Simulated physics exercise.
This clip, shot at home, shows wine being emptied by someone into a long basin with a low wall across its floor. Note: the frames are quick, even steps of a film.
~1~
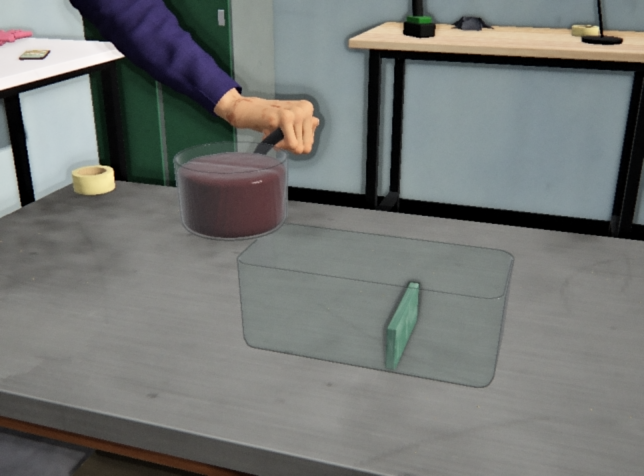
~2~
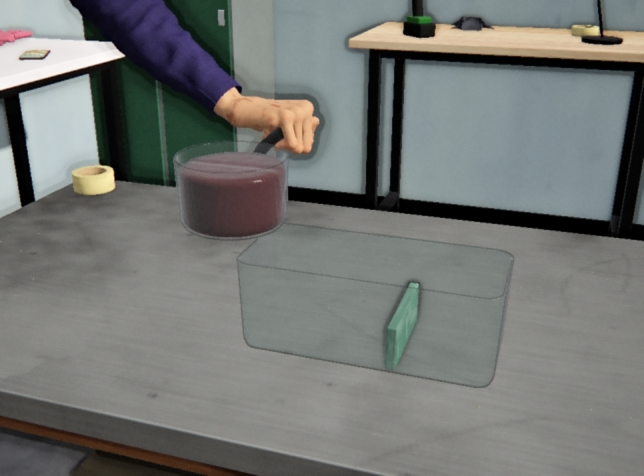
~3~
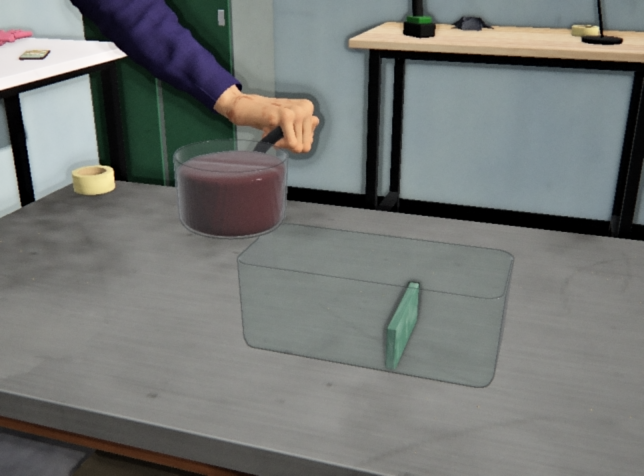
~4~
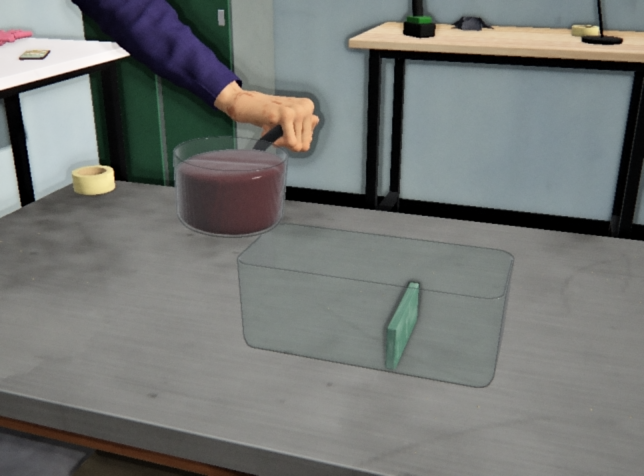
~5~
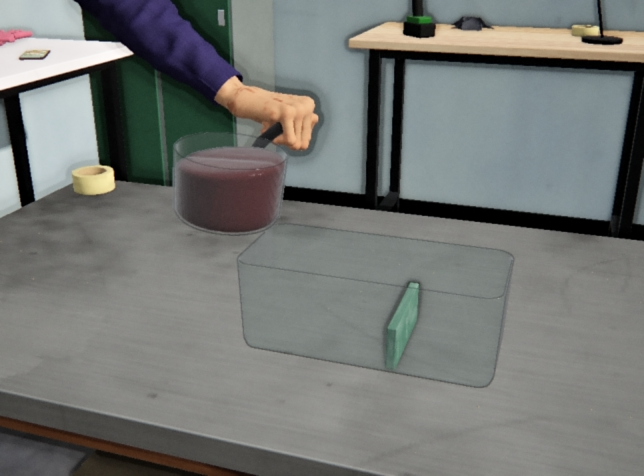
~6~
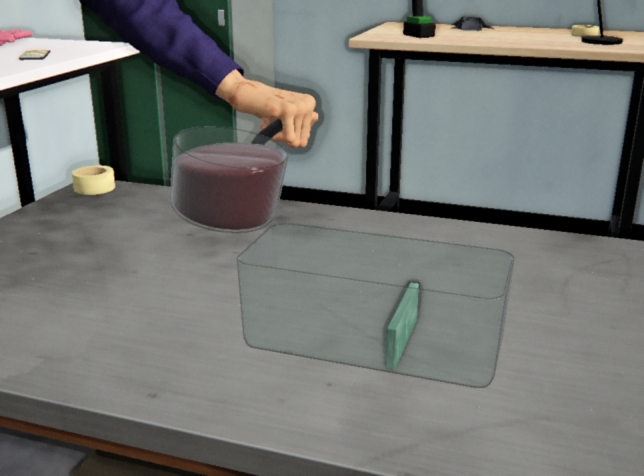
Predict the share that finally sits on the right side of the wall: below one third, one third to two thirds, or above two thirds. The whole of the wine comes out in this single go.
The share right of the wall is left smaller than one third.
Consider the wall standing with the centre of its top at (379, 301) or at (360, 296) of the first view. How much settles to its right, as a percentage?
In turn some 30 and 70 in a hundred.
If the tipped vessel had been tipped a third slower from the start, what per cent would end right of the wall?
I'd estimate about 0 percent ends up there.
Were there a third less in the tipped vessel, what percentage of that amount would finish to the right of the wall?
I'd put it at some 5 %.
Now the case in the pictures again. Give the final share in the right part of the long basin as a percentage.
5 % or thereabouts.
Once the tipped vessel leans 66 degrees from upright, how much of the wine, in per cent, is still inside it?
Around 70 in a hundred.
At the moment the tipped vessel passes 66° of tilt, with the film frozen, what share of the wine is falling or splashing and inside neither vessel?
It works out to about 25 percent.
A moment on, the tilt is 66° and 72 per cent is still to pour, 4 is left of the wall and 0 right of it.
Next, the tilt is 94° and 19 per cent is still to pour, 51 is left of the wall and 1 right of it.
Then the tilt is 95° and 4 per cent is still to pour, 84 is left of the wall and 2 right of it.
Later the tilt is 95° and 1 per cent is still to pour, 92 is left of the wall and 4 right of it.
At rest 90 per cent lies left of the wall, 7 right of it and 2 outside.
